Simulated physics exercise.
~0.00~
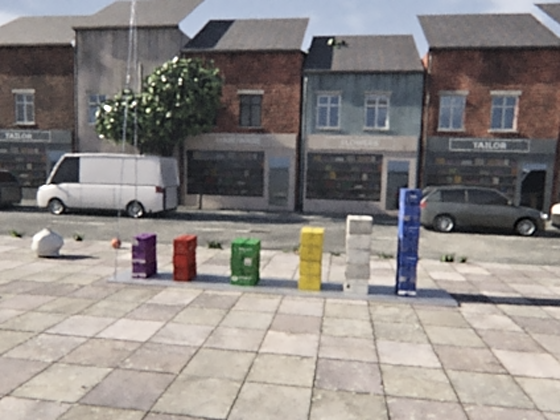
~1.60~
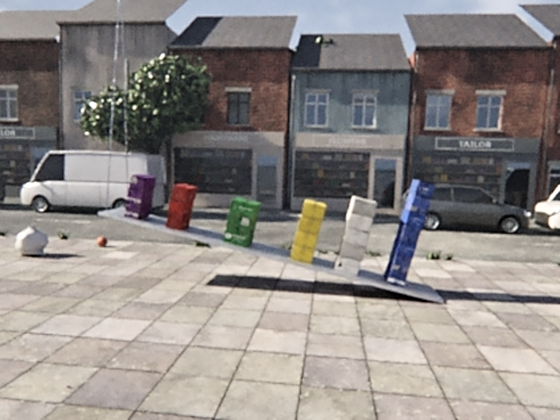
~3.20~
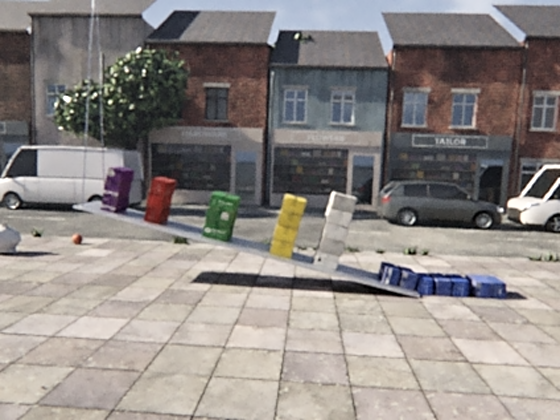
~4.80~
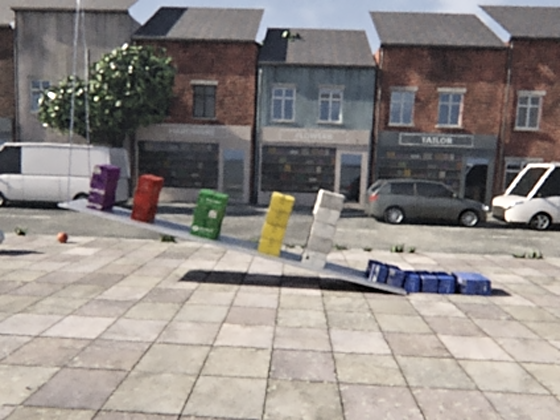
We see stacks of coloured cartons in a row on a flat rack in a paved street as its left end rises. The tall blue stack at the right leans and topples onto the paving, while the purple, red, green, yellow and white stacks stay standing, tilted.
